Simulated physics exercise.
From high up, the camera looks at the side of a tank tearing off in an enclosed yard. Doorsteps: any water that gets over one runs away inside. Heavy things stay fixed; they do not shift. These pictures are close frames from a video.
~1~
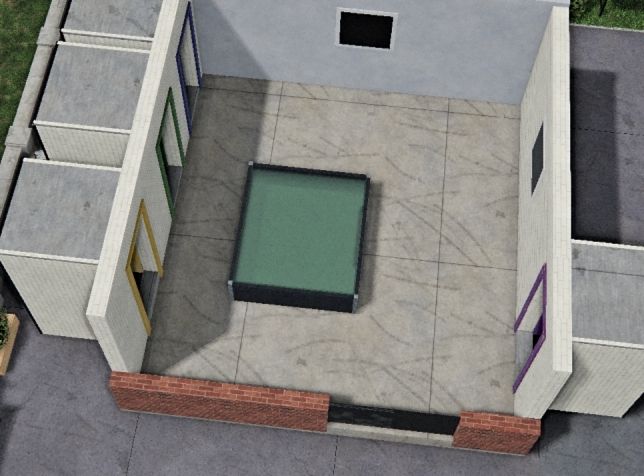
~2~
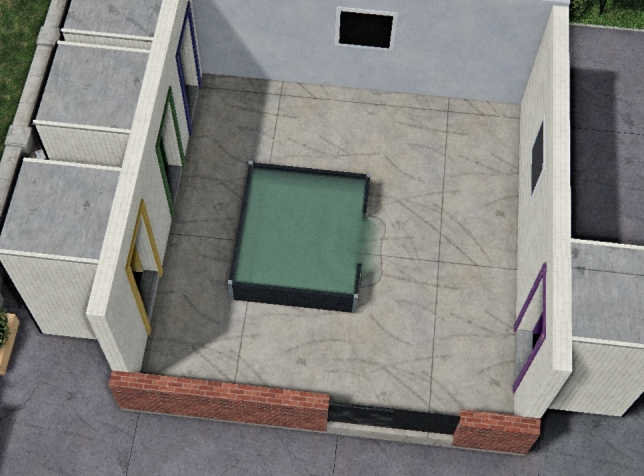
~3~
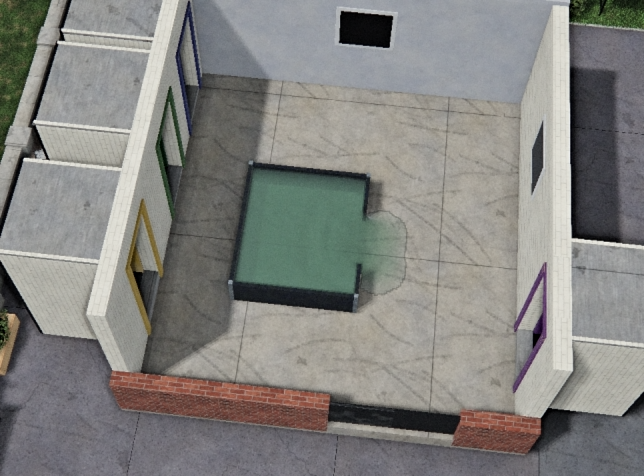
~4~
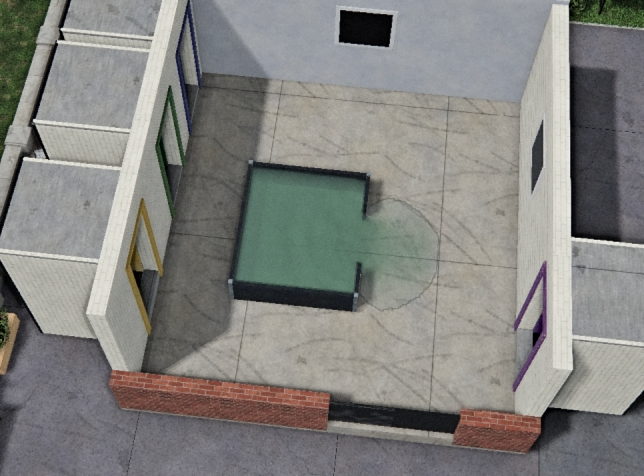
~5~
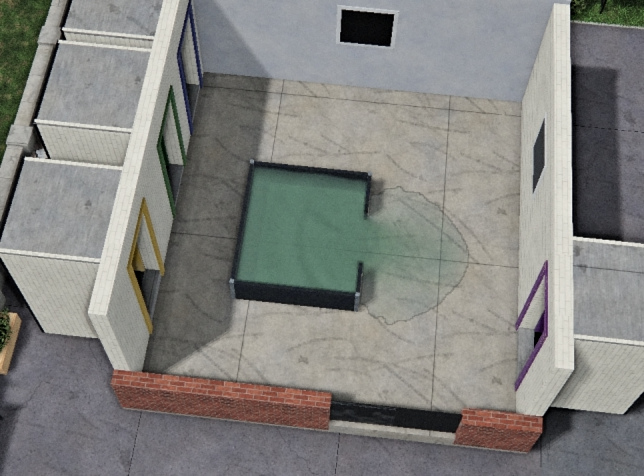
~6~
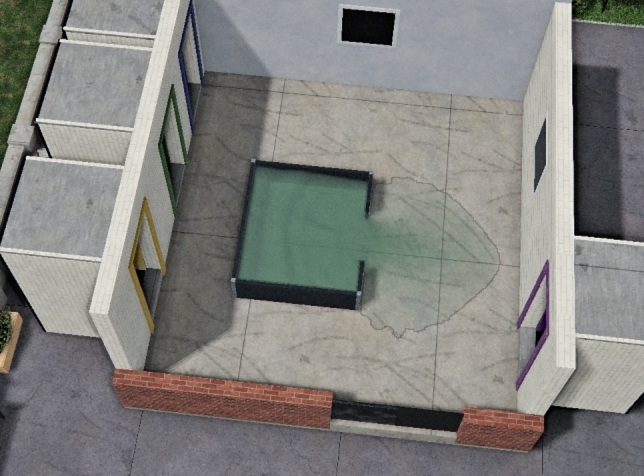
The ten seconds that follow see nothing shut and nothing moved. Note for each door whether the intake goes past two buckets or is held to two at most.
My prediction: Blue door: Within the cap; purple door: Within the cap; green door: Within the cap; yellow door: Within the cap.
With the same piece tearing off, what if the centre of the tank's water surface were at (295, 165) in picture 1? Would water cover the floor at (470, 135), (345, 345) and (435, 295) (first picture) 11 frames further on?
The first spot ends up sodden, the second left untouched and the third sodden.
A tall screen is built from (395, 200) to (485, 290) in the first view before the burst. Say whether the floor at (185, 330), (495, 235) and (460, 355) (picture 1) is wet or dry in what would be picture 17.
Results in order: Bone-dry / bone-dry / swamped.
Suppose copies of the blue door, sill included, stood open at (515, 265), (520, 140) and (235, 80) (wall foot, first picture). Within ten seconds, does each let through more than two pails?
In order: Exceeds it, falls short, falls short.
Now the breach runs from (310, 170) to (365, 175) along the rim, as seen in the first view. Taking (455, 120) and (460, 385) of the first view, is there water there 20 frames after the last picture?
One after the other: Covered, dry.
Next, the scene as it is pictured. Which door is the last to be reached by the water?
Last comes the green door.
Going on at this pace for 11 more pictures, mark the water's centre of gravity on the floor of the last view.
At roughly (361, 249).
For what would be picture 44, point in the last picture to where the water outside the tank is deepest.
I'd go with (495, 426) as the deepest place.
A moment on, water covers 20 % of the floor; the blue door not reached, the purple door not reached, the green door not reached, the yellow door not reached.
Next, water covers 30 % of the floor; the blue door not reached, the purple door wet at the sill, nothing in, the green door not reached, the yellow door not reached.
Then, water covers 35 % of the floor; the blue door not reached, the purple door under two buckets in, the green door not reached, the yellow door not reached.
Later, water covers 80 % of the floor; the blue door not reached, the purple door under two buckets in, the green door not reached, the yellow door wet at the sill, nothing in.
In the end, water covers 95 % of the floor; the blue door wet at the sill, nothing in, the purple door under two buckets in, the green door wet at the sill, nothing in, the yellow door wet at the sill, nothing in.
